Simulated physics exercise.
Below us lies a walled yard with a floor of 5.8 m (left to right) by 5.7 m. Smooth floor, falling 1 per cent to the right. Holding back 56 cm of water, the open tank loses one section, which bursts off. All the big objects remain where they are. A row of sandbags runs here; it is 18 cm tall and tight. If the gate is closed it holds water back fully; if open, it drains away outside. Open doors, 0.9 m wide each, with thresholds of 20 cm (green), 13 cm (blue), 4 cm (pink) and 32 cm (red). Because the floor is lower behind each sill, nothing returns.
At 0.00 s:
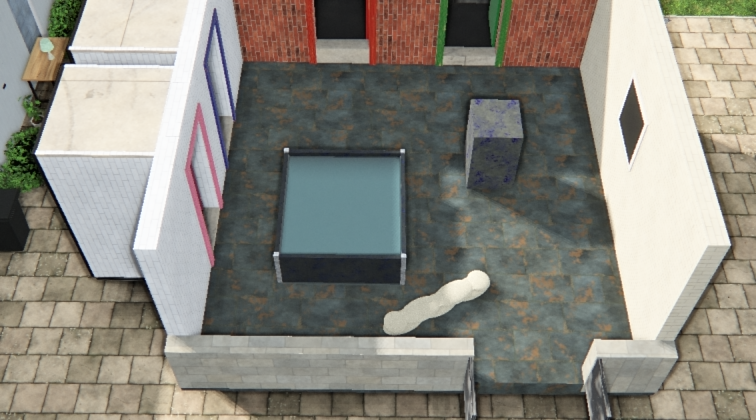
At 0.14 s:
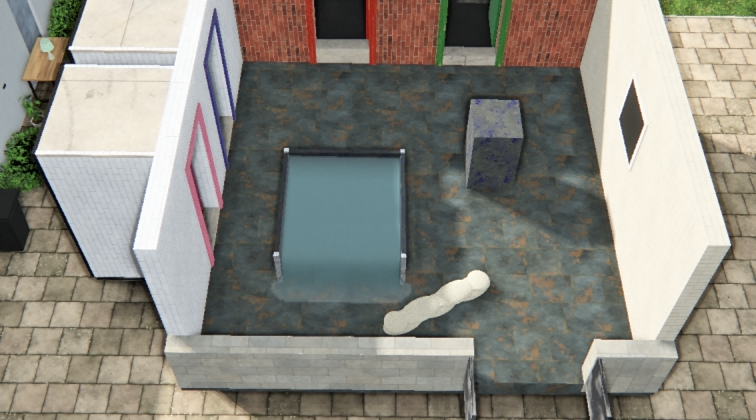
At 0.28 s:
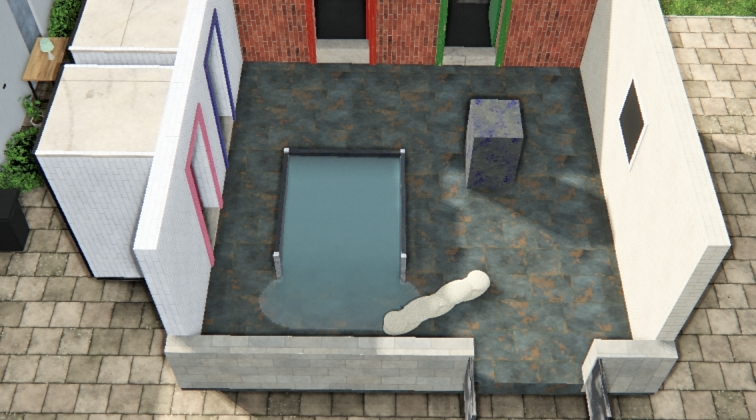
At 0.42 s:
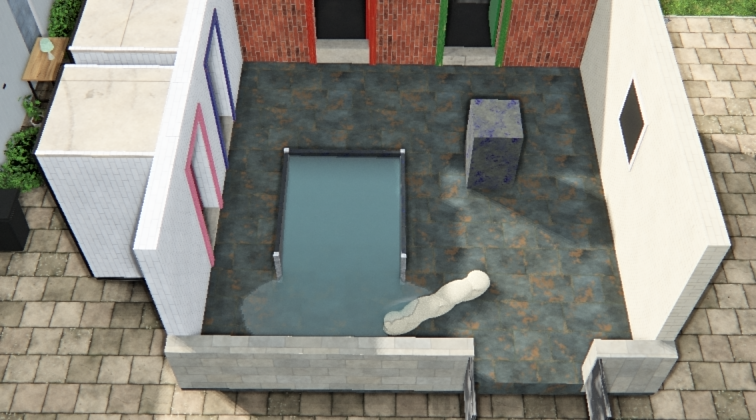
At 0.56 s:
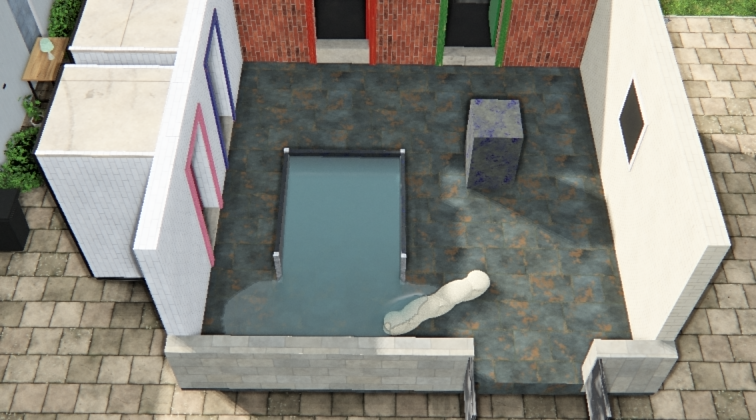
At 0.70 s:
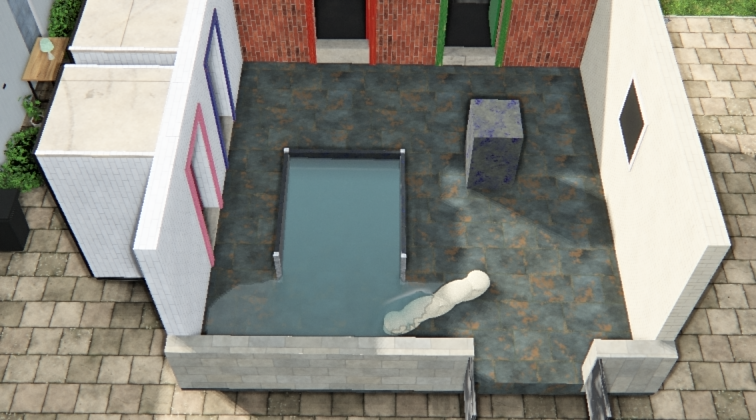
An open tank of blue-green water stands left of centre in a walled yard seen from above, its dark floor bordered by white side walls and a red brick back wall with red- and green-framed doorways. A speckled grey block stands at right, and a pale, lumpy row lies in front. The tank's front panel disappears, and water pours forward, spreading to the low front wall and around the row's left end.
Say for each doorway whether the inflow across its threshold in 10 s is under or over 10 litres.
Result: The green door remains shy of the limit; the blue door remains shy of the limit; the pink door overtops the limit; the red door remains shy of the limit.
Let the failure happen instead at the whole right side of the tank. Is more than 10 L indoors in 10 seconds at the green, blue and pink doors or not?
So green stays lower, blue stays lower, pink stays lower.
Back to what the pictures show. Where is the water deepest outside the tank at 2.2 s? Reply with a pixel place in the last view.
About (212, 361).
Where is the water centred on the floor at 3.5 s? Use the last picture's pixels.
Centre: Approx. (361, 266) px.
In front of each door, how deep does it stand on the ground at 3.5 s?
Centimetres: Green 0 / blue 3 / pink 9 / red 0.
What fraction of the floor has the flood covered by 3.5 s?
I'd guess around 60 %.
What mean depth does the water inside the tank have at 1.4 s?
27 cm.
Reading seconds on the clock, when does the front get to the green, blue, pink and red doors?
Green = 5.0 s, blue = 2.6 s, pink = 2.0 s, red = 3.8 s.
After 1.4 s water covers 20 % of the floor and is deepest (42 cm) near (198, 361); green door not reached, blue door not reached, pink door not reached, red door not reached.
After 2.2 s water covers 35 % of the floor and is deepest (39 cm) near (212, 361); green door not reached, blue door not reached, pink door 6 cm at the sill, 0 L in, red door not reached.
After 3.5 s water covers 60 % of the floor and is deepest (20 cm) near (198, 361); green door not reached, blue door 3 cm at the sill, 0 L in, pink door 9 cm at the sill, 6 L in, red door not reached.
After 6.0 s water covers 80 % of the floor and is deepest (13 cm) near (264, 66); green door 3 cm at the sill, 0 L in, blue door 5 cm at the sill, 0 L in, pink door 5 cm at the sill, 21 L in, red door 8 cm at the sill, 0 L in.
After 10.0 s water covers 95 % of the floor and is deepest (12 cm) near (607, 214); green door 8 cm at the sill, 0 L in, blue door 2 cm at the sill, 0 L in, pink door 3 cm at the sill, 22 L in, red door 4 cm at the sill, 0 L in.
